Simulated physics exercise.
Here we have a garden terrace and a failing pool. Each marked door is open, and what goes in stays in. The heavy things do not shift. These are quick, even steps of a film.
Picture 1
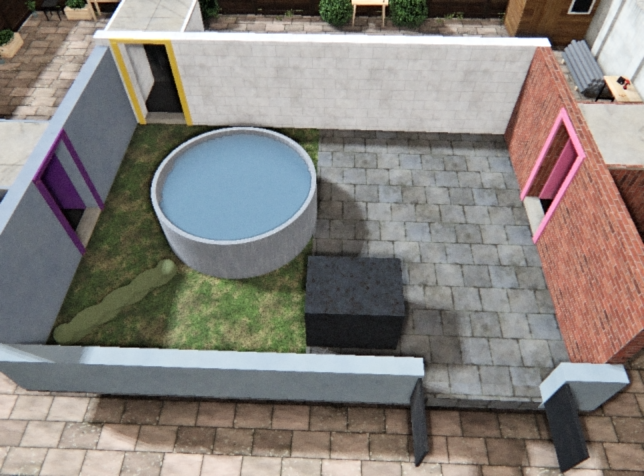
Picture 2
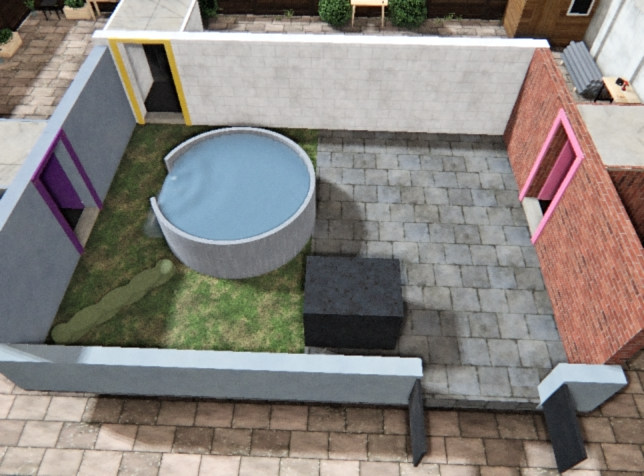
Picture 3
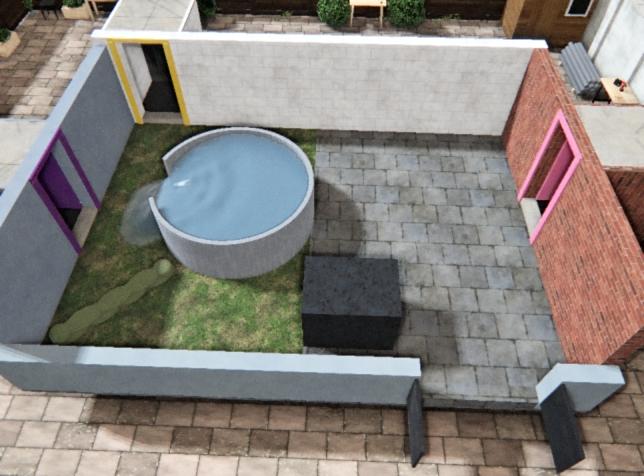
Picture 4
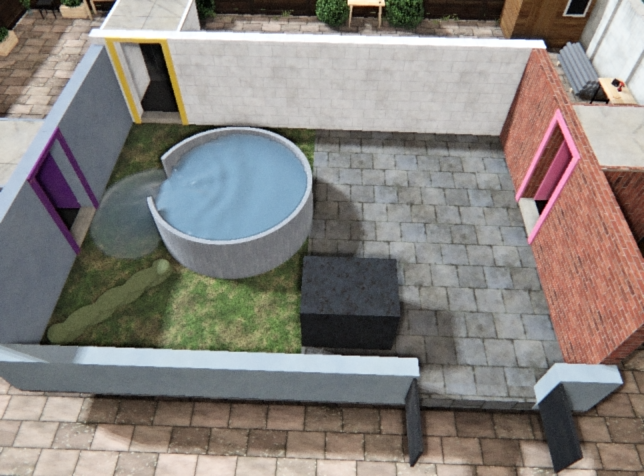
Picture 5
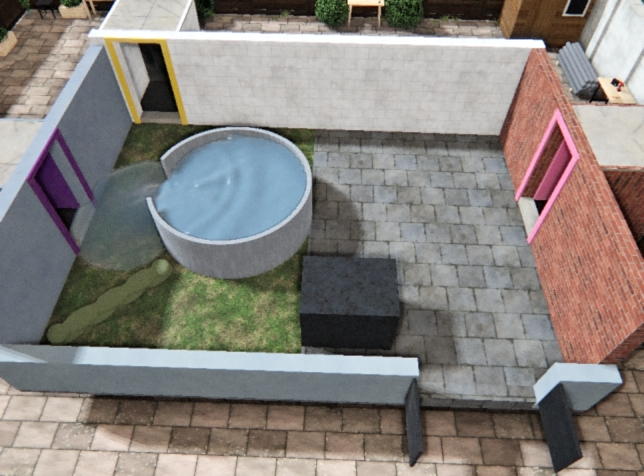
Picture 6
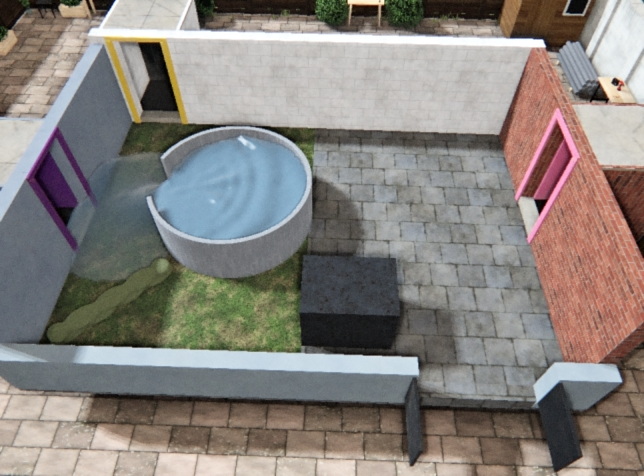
The clip shows a round pool of still water in a walled garden beside grey paving, then a gap opens in its left side and water pours out, spreading across the grass towards the purple-framed doorway.
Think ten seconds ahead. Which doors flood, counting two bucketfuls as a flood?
The purple door lets in a lot; the pink door admits no more than that; the yellow door lets in a lot.
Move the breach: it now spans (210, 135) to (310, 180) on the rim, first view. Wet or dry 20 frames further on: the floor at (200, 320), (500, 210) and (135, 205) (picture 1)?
In that order: No water, wet, awash.
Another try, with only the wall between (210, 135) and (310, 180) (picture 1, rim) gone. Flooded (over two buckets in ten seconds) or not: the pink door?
In short: Pink door floods.
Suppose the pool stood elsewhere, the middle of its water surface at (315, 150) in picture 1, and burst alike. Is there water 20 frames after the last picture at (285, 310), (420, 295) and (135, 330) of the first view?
In turn: Free of water, not flooded, dry.
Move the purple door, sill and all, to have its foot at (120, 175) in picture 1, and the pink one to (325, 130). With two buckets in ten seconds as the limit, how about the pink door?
My reading: Pink door holds.
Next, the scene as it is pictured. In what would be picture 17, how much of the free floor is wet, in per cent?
I make it 20 per cent.
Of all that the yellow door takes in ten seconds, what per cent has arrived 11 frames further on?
Close to 20 %.
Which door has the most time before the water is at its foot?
That is the pink one.
A moment on, water covers 15 % of the floor; the purple door far over two buckets in, the pink door not reached, the yellow door wet at the sill, nothing in.
Next, water covers 20 % of the floor; the purple door far over two buckets in, the pink door not reached, the yellow door over two buckets in.
Then, water covers 35 % of the floor; the purple door far over two buckets in, the pink door not reached, the yellow door far over two buckets in.
Later, water covers 60 % of the floor; the purple door far over two buckets in, the pink door not reached, the yellow door far over two buckets in.
In the end, water covers 95 % of the floor; the purple door far over two buckets in, the pink door wet at the sill, nothing in, the yellow door far over two buckets in.
